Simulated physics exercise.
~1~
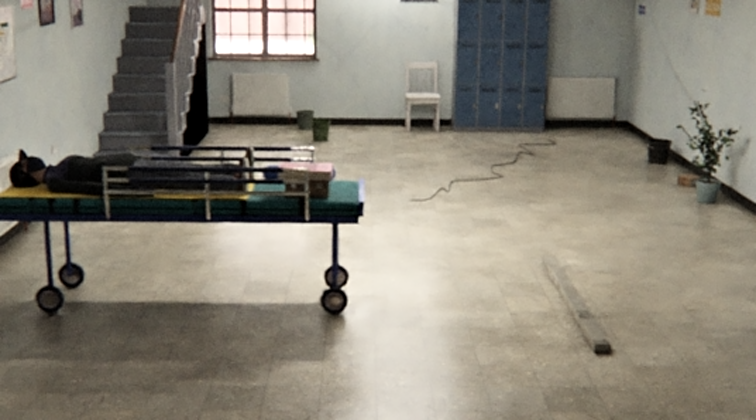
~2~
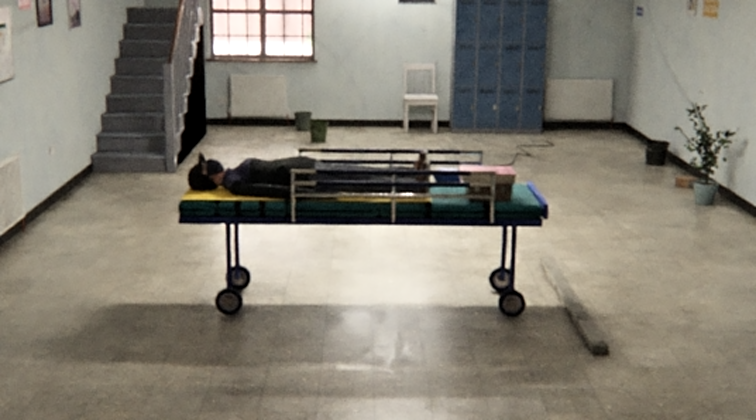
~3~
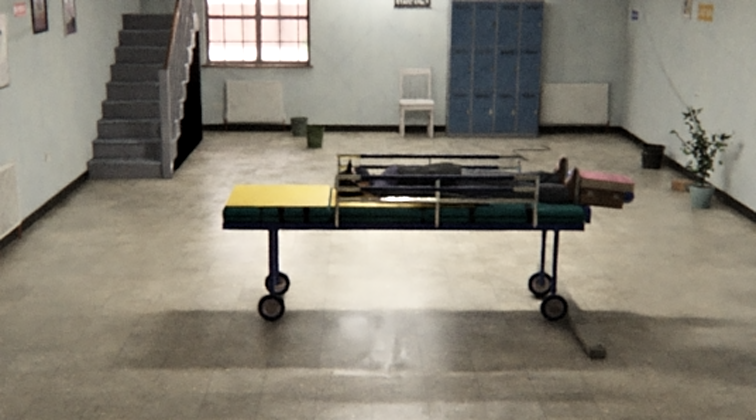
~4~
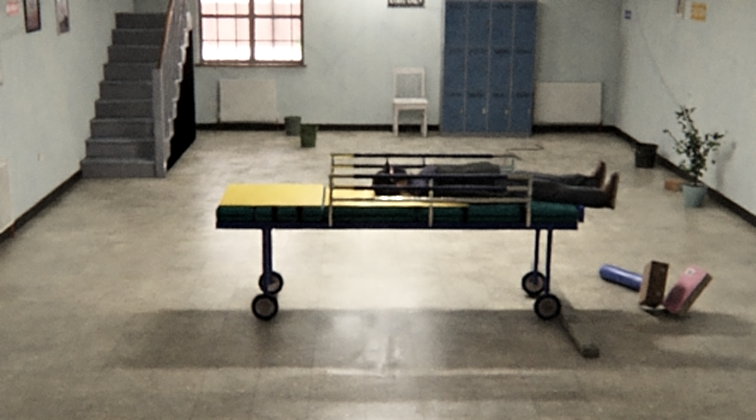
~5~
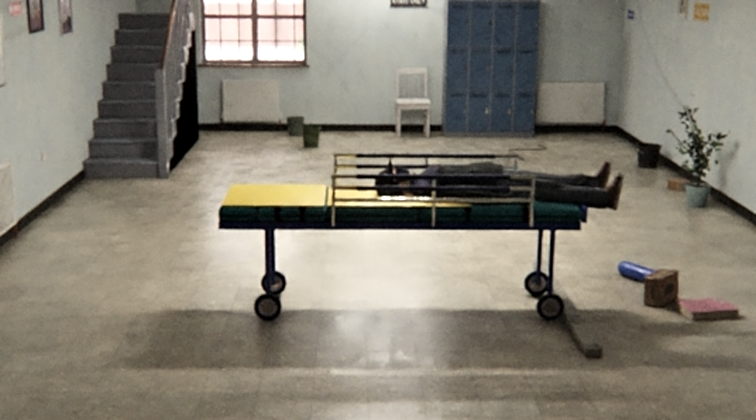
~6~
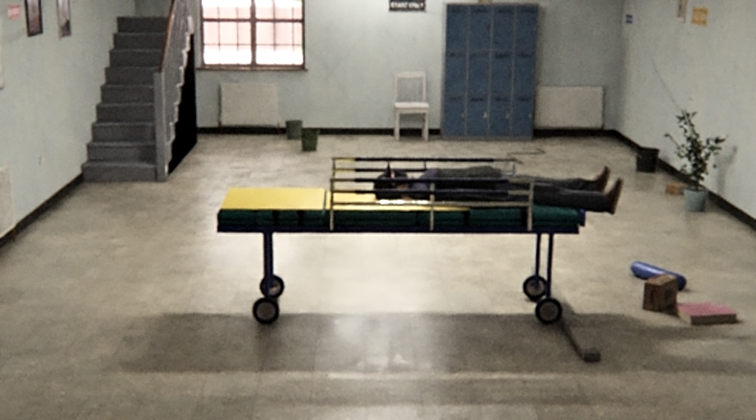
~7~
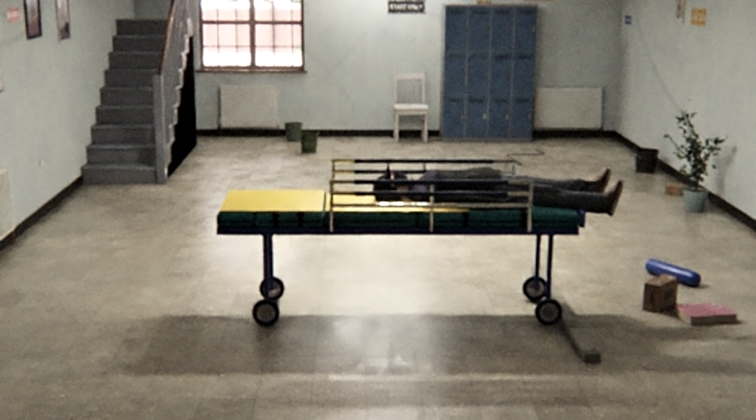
A person lying on a rolling trolley slides feet-first past its end as three objects fall.
